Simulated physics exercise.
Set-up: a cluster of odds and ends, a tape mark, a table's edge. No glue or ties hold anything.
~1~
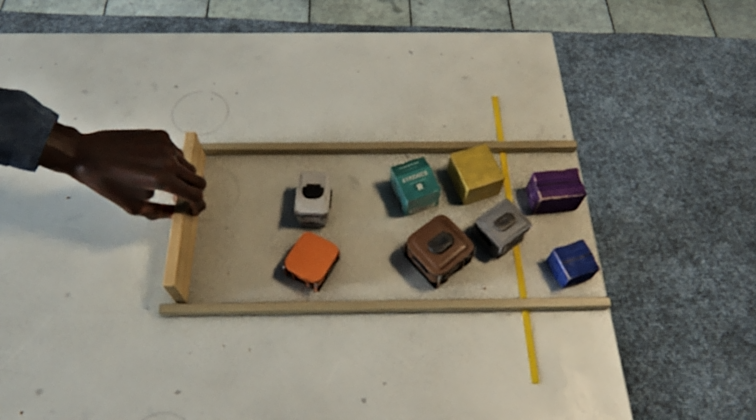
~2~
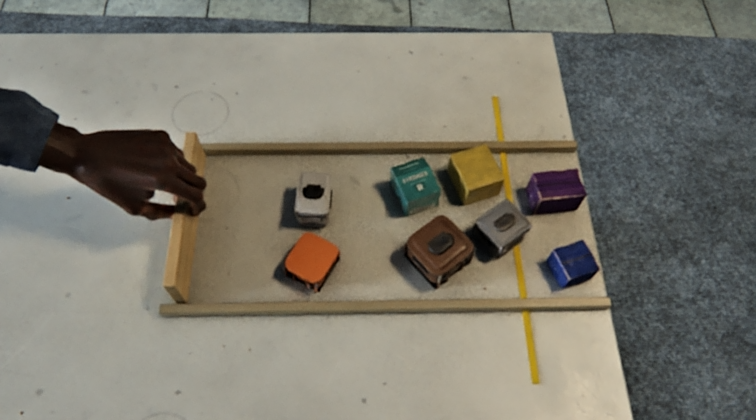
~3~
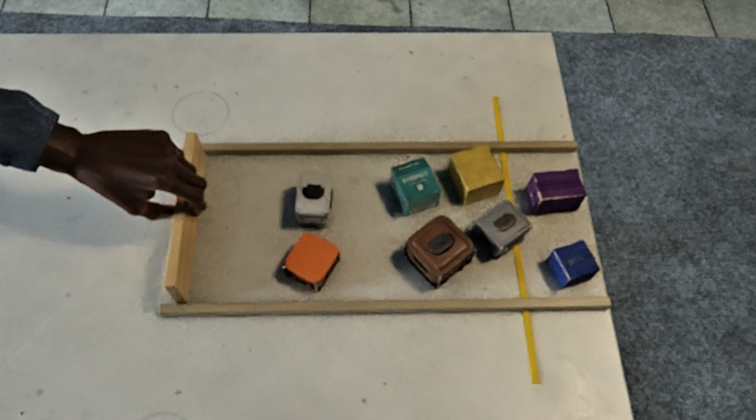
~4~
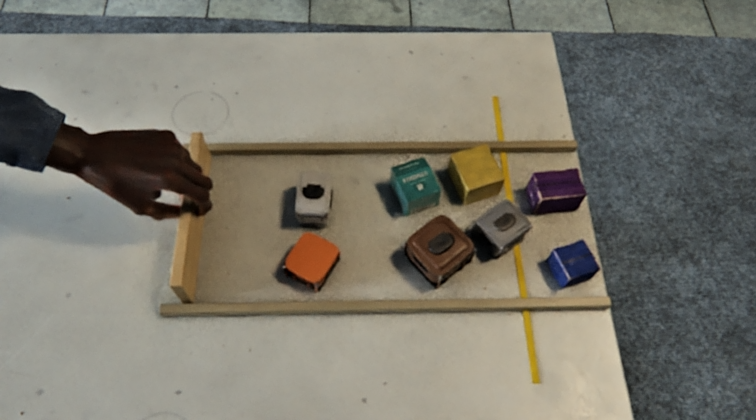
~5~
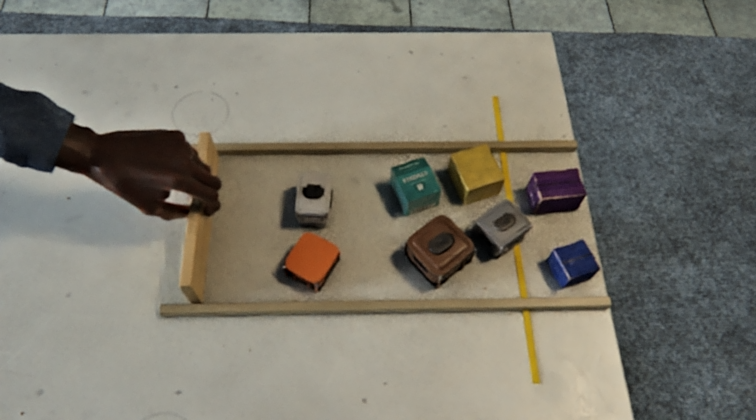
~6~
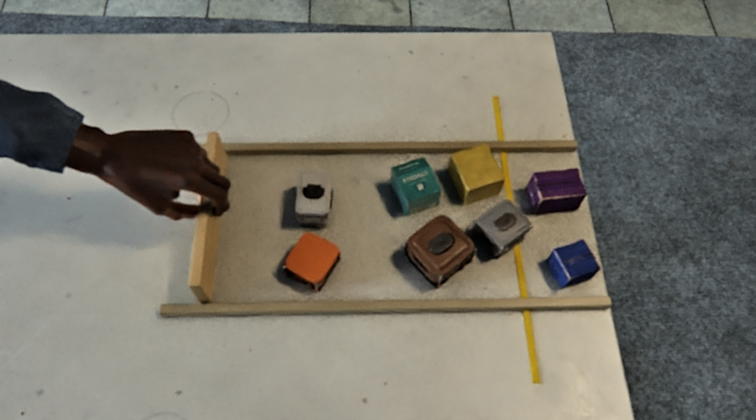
A hand slides a wooden board slightly right toward the scattered boxes and cases.
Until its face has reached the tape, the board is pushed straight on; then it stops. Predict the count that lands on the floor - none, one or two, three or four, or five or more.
Three to four go over.
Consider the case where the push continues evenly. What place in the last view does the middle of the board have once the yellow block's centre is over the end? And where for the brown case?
I reckon its middle sits around (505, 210) and then around (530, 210).
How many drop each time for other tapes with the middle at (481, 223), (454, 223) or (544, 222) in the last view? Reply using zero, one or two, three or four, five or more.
In that order: Just one or two; none at all; five or over.
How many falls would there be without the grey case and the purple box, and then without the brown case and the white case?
Going first to second: 2 and 1.
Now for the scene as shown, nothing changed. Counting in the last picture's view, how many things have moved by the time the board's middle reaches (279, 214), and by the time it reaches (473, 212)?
The first number is 0, the next one 8.
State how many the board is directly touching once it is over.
It's 2.
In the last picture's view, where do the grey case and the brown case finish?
Grey case: (577, 213); brown case: (591, 266).
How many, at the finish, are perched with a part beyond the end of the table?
2.
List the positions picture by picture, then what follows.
Blue box (573, 264); purple box (555, 191); grey case (501, 229); board (186, 215); tape (513, 222), in the first picture.
Purple box (555, 192); board (186, 215), in the second picture.
Grey case (501, 229); orange case (313, 262), in the third picture.
Blue box (573, 264); turquoise box (415, 186), in the fourth picture.
Purple box (556, 191); white case (315, 199), in the fifth picture.
Blue box (573, 264); purple box (556, 191); grey case (501, 229); board (209, 215); tape (513, 222), in the sixth picture.
Soon after, none off yet; blue box at rest near (573, 264); purple box at rest near (556, 191); grey case at rest near (501, 229).
Then, none off yet; blue box at rest near (573, 264); purple box moving near (561, 189); grey case moved about its own width near (529, 221).
At rest, the number that fall off is three or four; fallen, yellow block, purple box and blue box.
